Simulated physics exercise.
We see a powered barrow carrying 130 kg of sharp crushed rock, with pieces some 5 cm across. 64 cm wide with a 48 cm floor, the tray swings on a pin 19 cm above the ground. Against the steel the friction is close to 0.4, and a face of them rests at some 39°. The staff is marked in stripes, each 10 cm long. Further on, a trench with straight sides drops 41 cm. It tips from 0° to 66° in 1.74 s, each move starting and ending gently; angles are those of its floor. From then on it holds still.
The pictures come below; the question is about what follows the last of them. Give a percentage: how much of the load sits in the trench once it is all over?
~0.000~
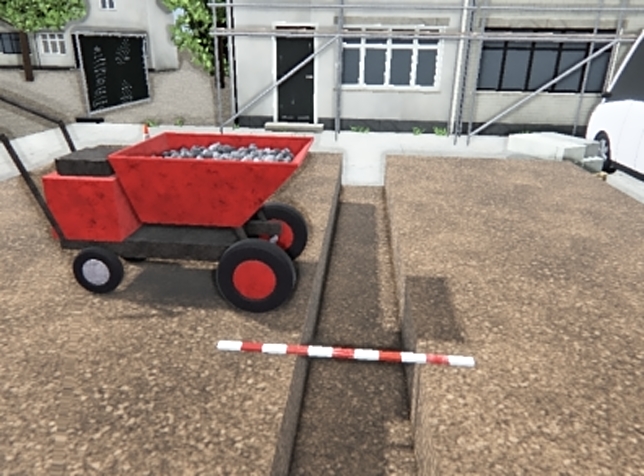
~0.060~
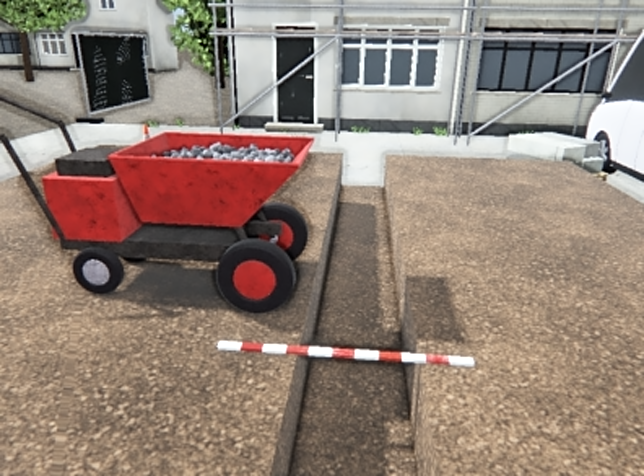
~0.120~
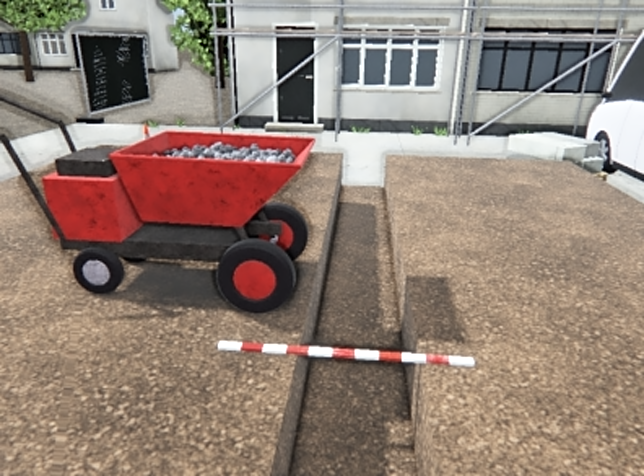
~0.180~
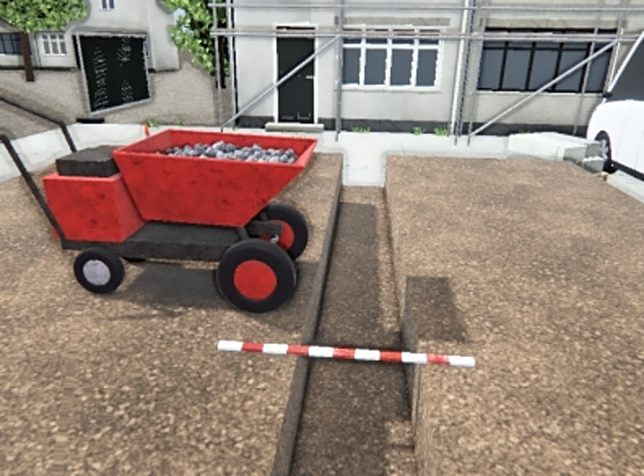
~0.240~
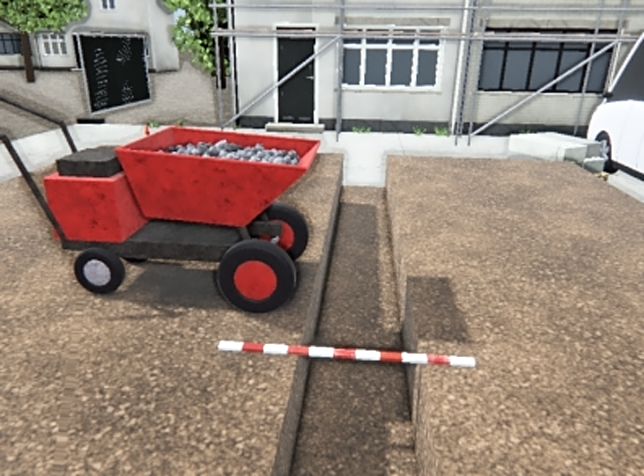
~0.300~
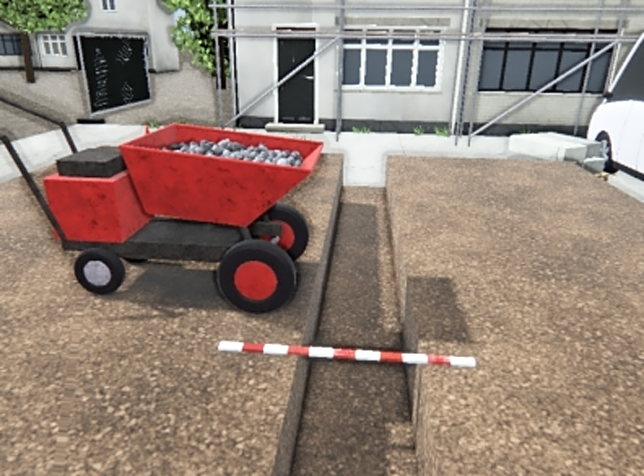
61 %.
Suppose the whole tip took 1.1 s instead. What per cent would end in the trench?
It would be near 60 per cent.
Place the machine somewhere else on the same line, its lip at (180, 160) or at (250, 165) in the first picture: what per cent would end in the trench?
Roughly 60 per cent, then 85 per cent.
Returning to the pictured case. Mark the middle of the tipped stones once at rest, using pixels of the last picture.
Resting centre: About (391, 342).
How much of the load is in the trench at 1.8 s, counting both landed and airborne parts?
10 per cent, give or take.
After 1.3 s the floor is at 55°; 100 % in the tray; the foremost stones are at (371, 236).
After 1.8 s the floor is at 66°; 87 % in the tray, 11 % in the trench, 2 % past the trench; the foremost stones are at (427, 302).
After 2.2 s the floor is at 66°; 59 % in the tray, 25 % in the trench, 17 % past the trench; the foremost stones are at (468, 283).
After 4.1 s the floor is at 66°; 17 % in the tray, 61 % in the trench, 21 % past the trench; the foremost stones are at (490, 284).
